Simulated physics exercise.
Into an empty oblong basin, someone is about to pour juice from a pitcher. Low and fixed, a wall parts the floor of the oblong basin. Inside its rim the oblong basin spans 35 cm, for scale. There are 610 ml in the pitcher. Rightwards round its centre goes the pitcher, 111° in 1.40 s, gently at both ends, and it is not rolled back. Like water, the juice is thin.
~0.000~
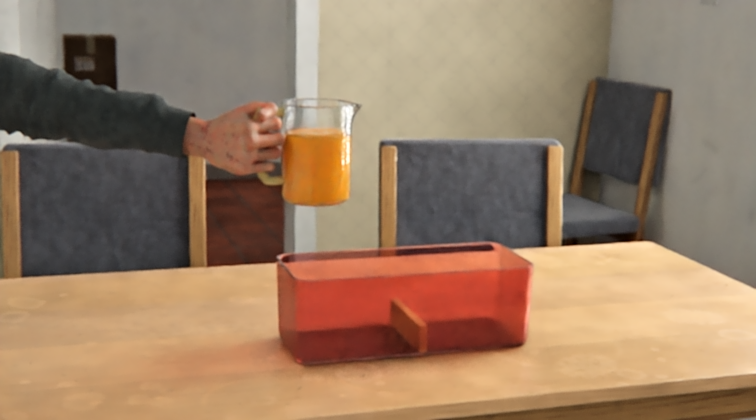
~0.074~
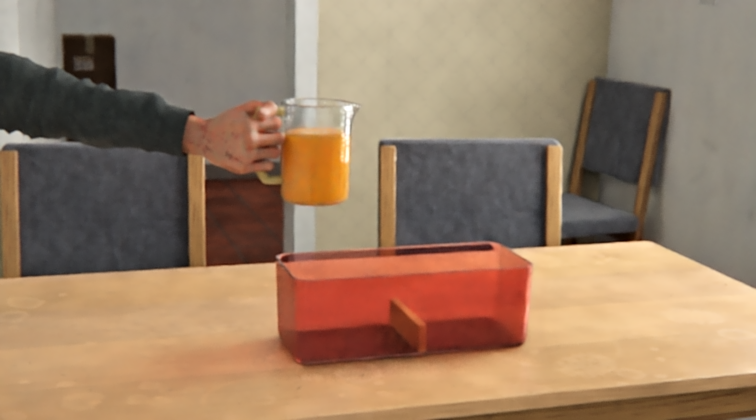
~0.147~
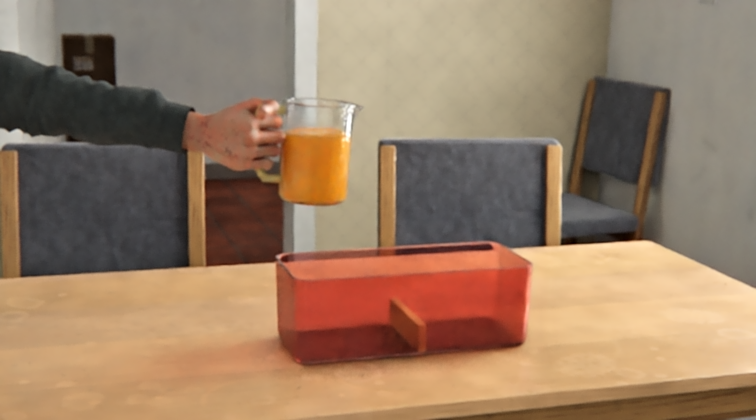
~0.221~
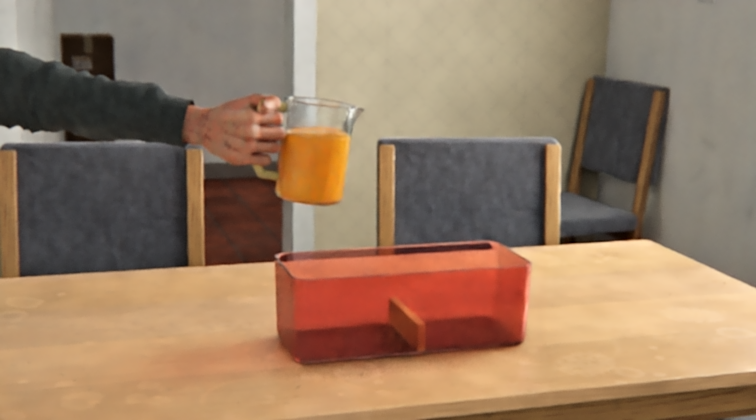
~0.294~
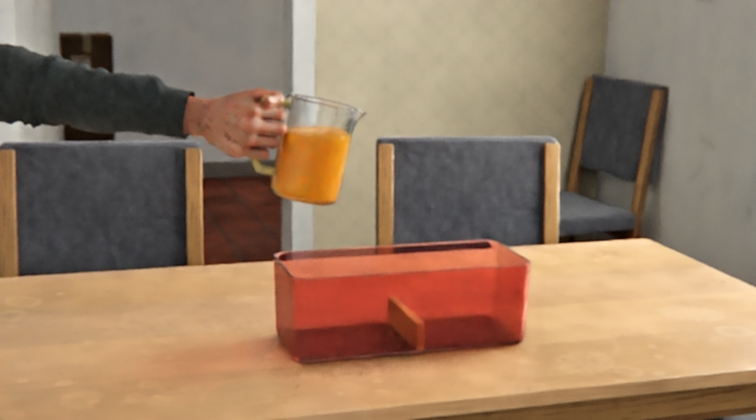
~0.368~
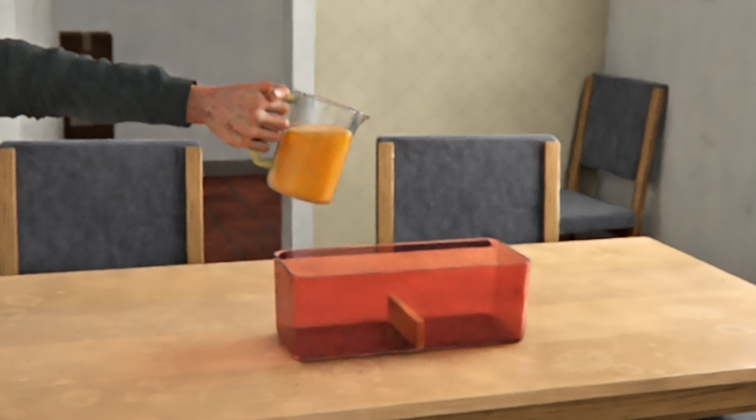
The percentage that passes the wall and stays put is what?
It is about 64 per cent.
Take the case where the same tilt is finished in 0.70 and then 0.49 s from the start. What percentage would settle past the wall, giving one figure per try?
The first try gives around 50 percent, the second around 40 percent.
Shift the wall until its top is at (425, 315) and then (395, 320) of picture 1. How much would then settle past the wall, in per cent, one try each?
Respectively 20 and 85 %.
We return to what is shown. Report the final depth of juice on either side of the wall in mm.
Final reading - left some 8 mm, right some 18 mm.
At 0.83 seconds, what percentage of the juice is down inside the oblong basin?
Roughly 1 per cent.
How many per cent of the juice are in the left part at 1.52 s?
The left part holds some 32 per cent.
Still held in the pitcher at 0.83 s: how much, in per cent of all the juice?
Close to 90 in a hundred.
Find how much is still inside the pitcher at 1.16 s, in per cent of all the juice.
30 per cent or thereabouts.
After 0.83 s the tilt is 71° and 89 per cent is still to pour, 1 is left of the wall and 0 right of it.
After 1.16 s the tilt is 103° and 30 per cent is still to pour, 5 is left of the wall and 41 right of it.
After 1.52 s the tilt is 111° and 1 per cent is still to pour, 31 is left of the wall and 64 right of it.
After 1.90 s the tilt is 111° and 0 per cent is still to pour, 34 is left of the wall and 64 right of it.
In the end 34 per cent lies left of the wall, 64 right of it and 1 outside.
